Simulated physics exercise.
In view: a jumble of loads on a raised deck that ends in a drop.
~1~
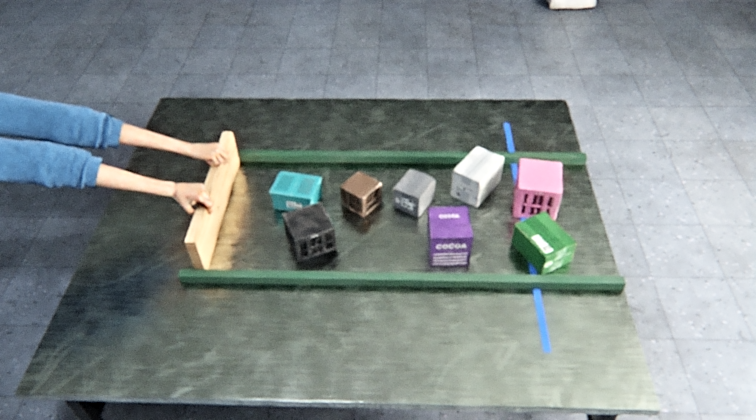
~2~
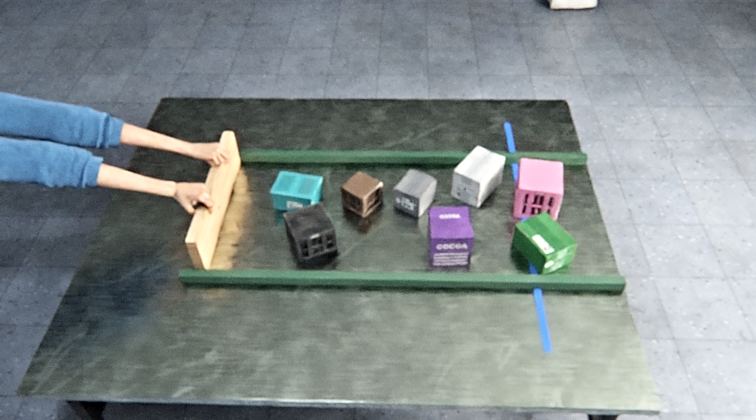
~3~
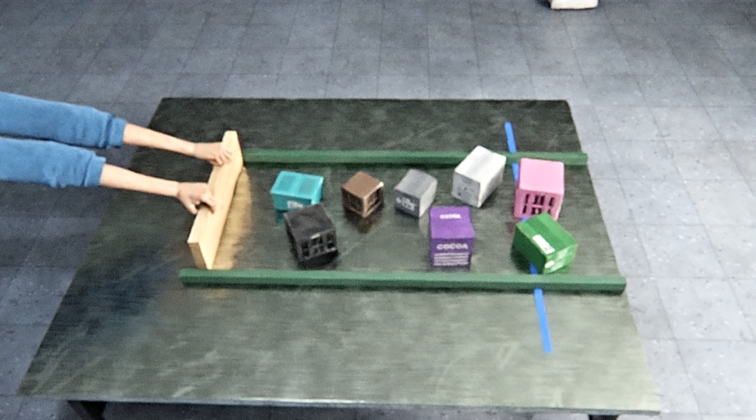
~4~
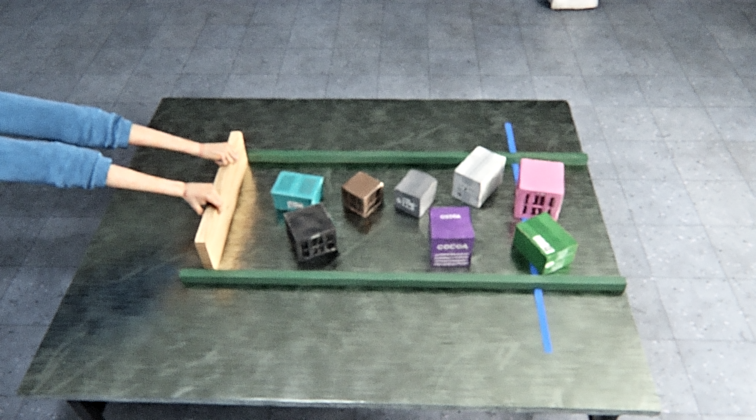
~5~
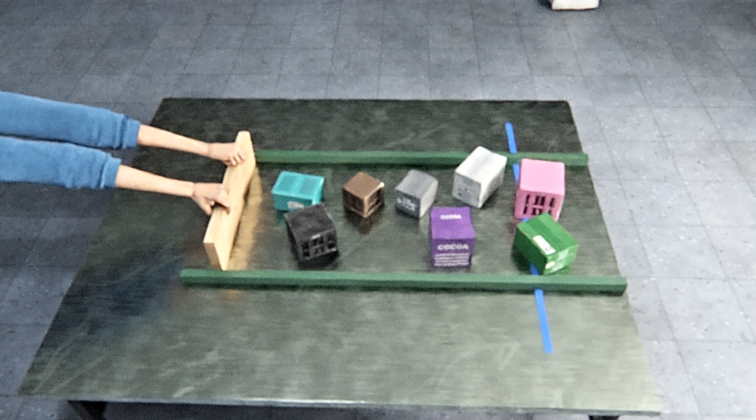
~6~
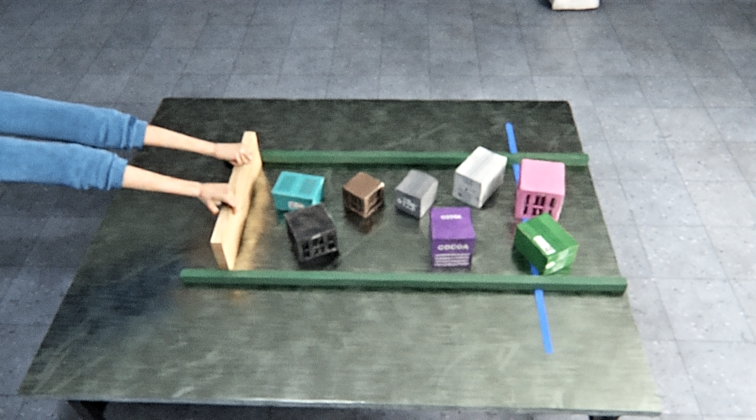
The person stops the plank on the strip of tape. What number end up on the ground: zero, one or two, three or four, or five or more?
In the end the number that fall off is three or four.
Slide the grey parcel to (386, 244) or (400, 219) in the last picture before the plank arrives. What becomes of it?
The grey parcel is kept; stays on.
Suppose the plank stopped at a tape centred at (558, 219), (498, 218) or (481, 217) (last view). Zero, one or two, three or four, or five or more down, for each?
The falls would be more than four; one to two; one to two.
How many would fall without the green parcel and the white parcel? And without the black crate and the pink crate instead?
It would be 2 and 1.
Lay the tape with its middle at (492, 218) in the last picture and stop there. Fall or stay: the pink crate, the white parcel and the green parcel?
The pink crate falls, the white parcel comes down, the green parcel does not fall.
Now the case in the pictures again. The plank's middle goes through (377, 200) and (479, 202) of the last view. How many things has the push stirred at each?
First 5, then 8.
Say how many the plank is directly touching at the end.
That makes 2.
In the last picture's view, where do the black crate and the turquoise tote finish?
Near (554, 242) and (546, 194).
A little later, none off yet; pink crate at rest near (539, 191); green parcel at rest near (545, 244); white parcel at rest near (479, 177).
Next, none off yet; pink crate shifted a little near (556, 191); green parcel at rest near (545, 244); white parcel shifted about its own width near (520, 172).
Later still, none off yet; pink crate shifted about its own width near (609, 197); green parcel shifted about its own width near (579, 249); white parcel shifted well along near (582, 170).
When it is over, the number that fall off is three or four; down, grey parcel, white parcel, green parcel and pink crate.
